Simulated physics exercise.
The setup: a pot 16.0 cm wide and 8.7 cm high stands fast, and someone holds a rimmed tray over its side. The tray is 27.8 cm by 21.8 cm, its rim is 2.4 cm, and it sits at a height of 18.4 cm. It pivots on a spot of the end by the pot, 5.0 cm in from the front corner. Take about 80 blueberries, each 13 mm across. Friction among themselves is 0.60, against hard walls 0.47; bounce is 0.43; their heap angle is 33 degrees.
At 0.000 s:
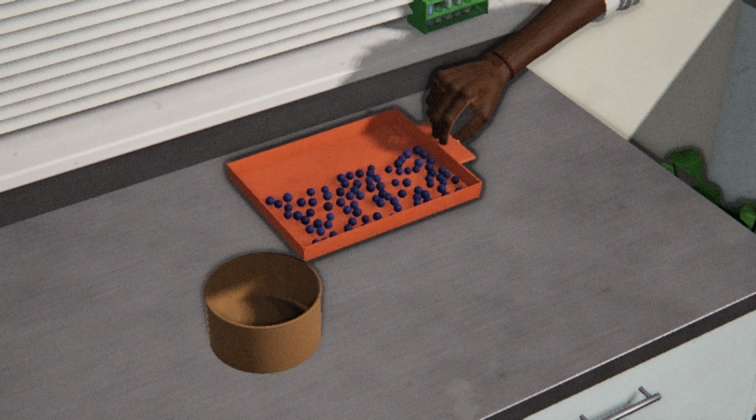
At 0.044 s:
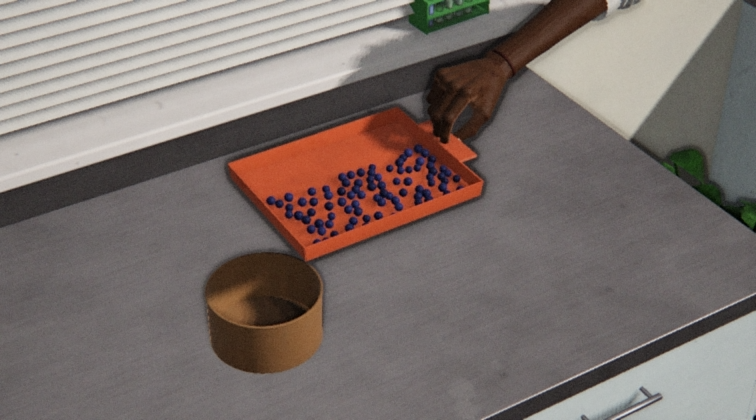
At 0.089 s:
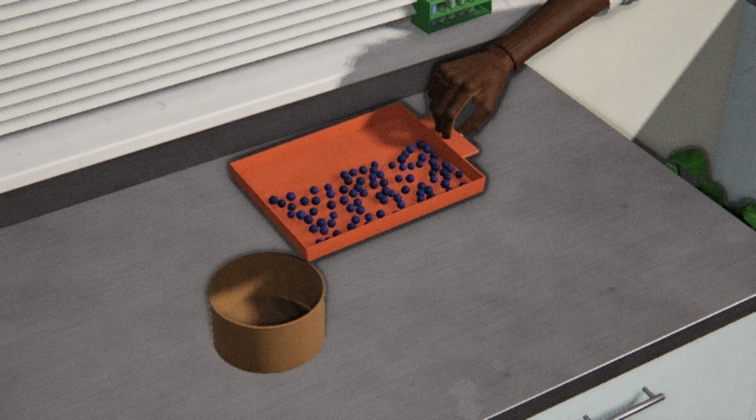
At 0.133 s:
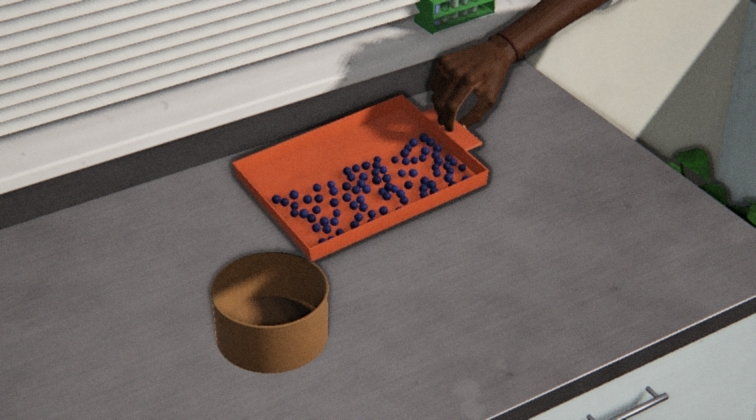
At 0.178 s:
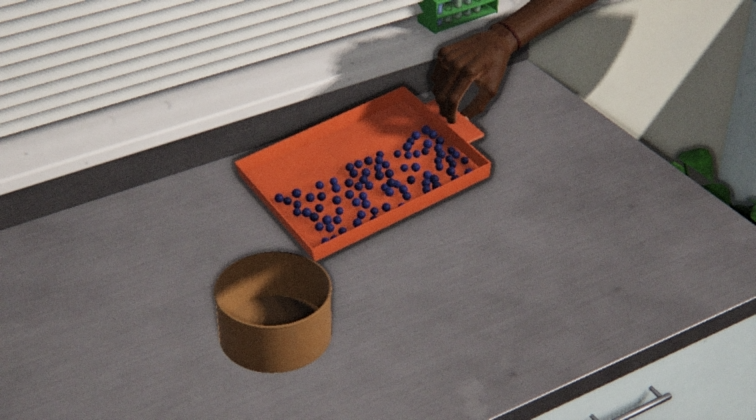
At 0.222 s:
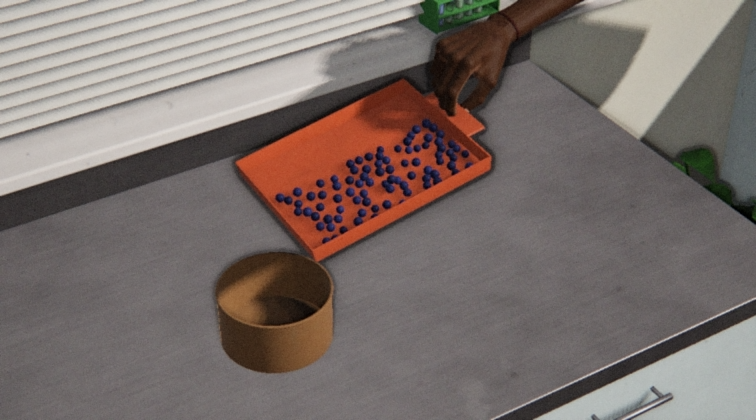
A hand gripped the handle of an orange tray scattered with dark blue berries and gradually tilted it slightly toward its left front corner, beside a round brown pot on a gray counter.
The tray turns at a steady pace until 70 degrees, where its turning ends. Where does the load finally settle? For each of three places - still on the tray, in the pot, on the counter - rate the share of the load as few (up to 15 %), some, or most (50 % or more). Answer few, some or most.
Tray: Most; pot: Few; counter: Few.
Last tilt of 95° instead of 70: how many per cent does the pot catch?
Result: Close to 65 %.
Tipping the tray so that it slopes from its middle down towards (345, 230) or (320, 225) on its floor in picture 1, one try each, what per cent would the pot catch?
About 0 per cent on the first try and 0 per cent on the second.
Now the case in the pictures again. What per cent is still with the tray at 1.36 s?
Roughly 95 per cent.
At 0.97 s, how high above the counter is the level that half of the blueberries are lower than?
Height: Around 22 cm.
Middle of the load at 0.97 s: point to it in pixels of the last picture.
Load centre, approx.: (309, 210) px.
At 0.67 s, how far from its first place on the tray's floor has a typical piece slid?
Displacement on the tray: About 9 cm.
Then, at 0.67 s, tilt 39 degrees; the tray holds 100 %, the pot 0 %.
Then, at 0.97 s, tilt 58 degrees; the tray holds 100 %, the pot 0 %.
After 1.36 s, tilt 70 degrees; the tray holds 95 %, the pot 0 %.
In the end, at 2.3 s, tray 95 %, pot 0 %, counter 5 %.
